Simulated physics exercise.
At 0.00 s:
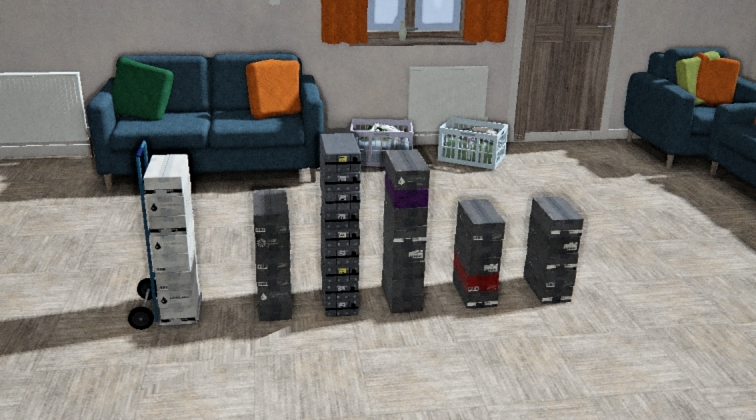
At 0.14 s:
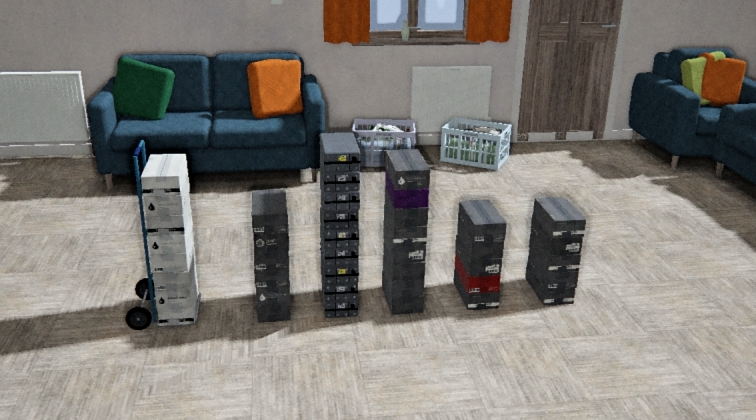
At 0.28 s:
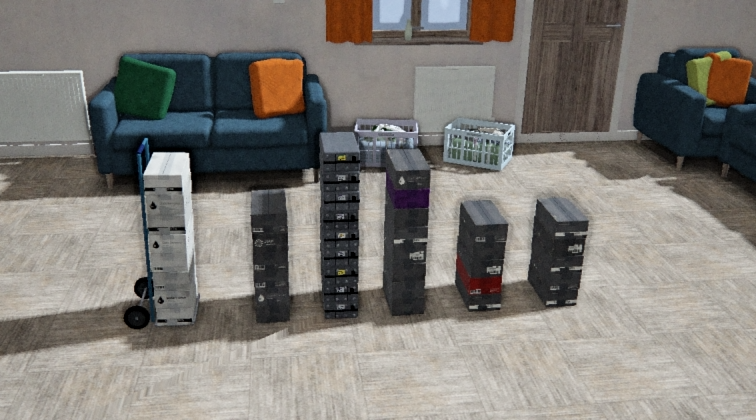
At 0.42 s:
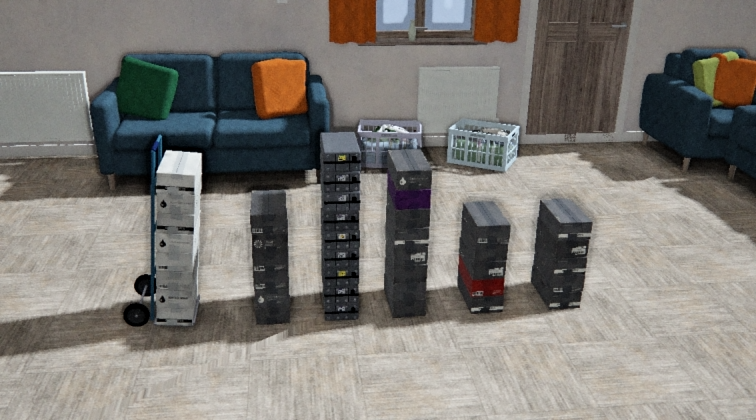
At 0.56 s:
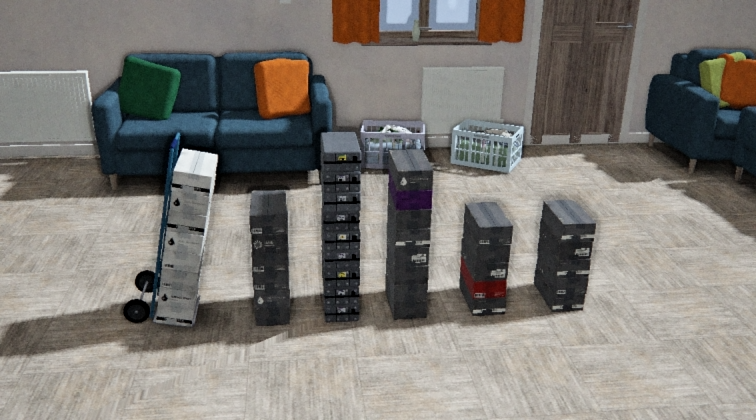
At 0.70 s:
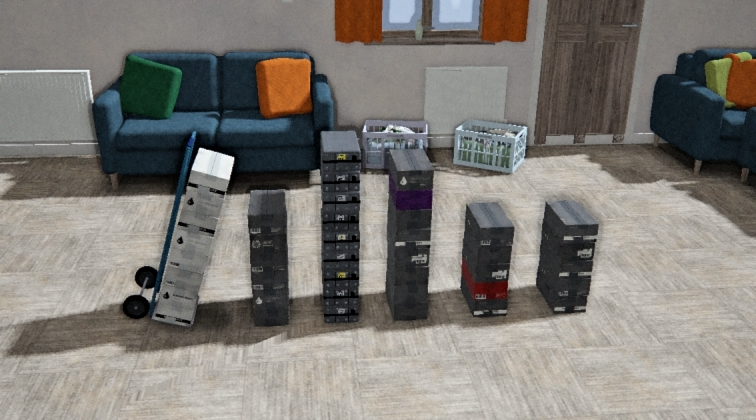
The hand truck at the left end of the row stood upright at first, then tilted steadily to the right with its pale stack of boxes, while the five dark stacks beside it stayed still.
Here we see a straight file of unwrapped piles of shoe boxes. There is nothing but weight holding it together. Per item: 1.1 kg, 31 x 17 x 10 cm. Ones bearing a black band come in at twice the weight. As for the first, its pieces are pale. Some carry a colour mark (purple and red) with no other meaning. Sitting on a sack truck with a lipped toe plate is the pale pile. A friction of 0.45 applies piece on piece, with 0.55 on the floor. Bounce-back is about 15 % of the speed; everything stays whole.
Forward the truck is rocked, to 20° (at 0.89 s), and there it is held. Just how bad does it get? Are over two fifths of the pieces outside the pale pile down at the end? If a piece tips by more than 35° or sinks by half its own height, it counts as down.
No.
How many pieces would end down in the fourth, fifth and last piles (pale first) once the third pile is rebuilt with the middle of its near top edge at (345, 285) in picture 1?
Fourth 0, fifth 0, last 0.
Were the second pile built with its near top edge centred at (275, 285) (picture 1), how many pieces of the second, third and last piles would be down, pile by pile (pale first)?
Counts down - second: 0; third: 0; last: 0.
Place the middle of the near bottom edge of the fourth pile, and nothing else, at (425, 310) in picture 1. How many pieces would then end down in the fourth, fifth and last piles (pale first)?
Then, pile by pile: Fourth 0, fifth 0, last 0.
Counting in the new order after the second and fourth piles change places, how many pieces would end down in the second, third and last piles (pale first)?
Second 8, third 9, last 4.
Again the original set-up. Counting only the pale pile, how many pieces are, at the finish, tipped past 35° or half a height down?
Tally of pale pieces: 8.
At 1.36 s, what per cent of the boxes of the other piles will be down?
By then, 0 per cent.
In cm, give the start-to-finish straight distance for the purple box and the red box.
Well, the purple finishes about 0 cm from where it began, while the red finishes about 0 cm from its start.
After 0.86 s, 0 of the pale pile down; none of the 33 other boxes down.
After 1.08 s, 6 of the pale pile down; none of the 33 other boxes down, 6 disturbed.
After 1.36 s, 8 of the pale pile down; none of the 33 other boxes down, 10 disturbed.
In the end (1.9 s), 8 of the pale pile down; none of the 33 other boxes down, 13 disturbed; red box unmoved; purple box unmoved. That is 0 per cent. From the last view, middles, red box near (484, 276), purple box near (410, 188).
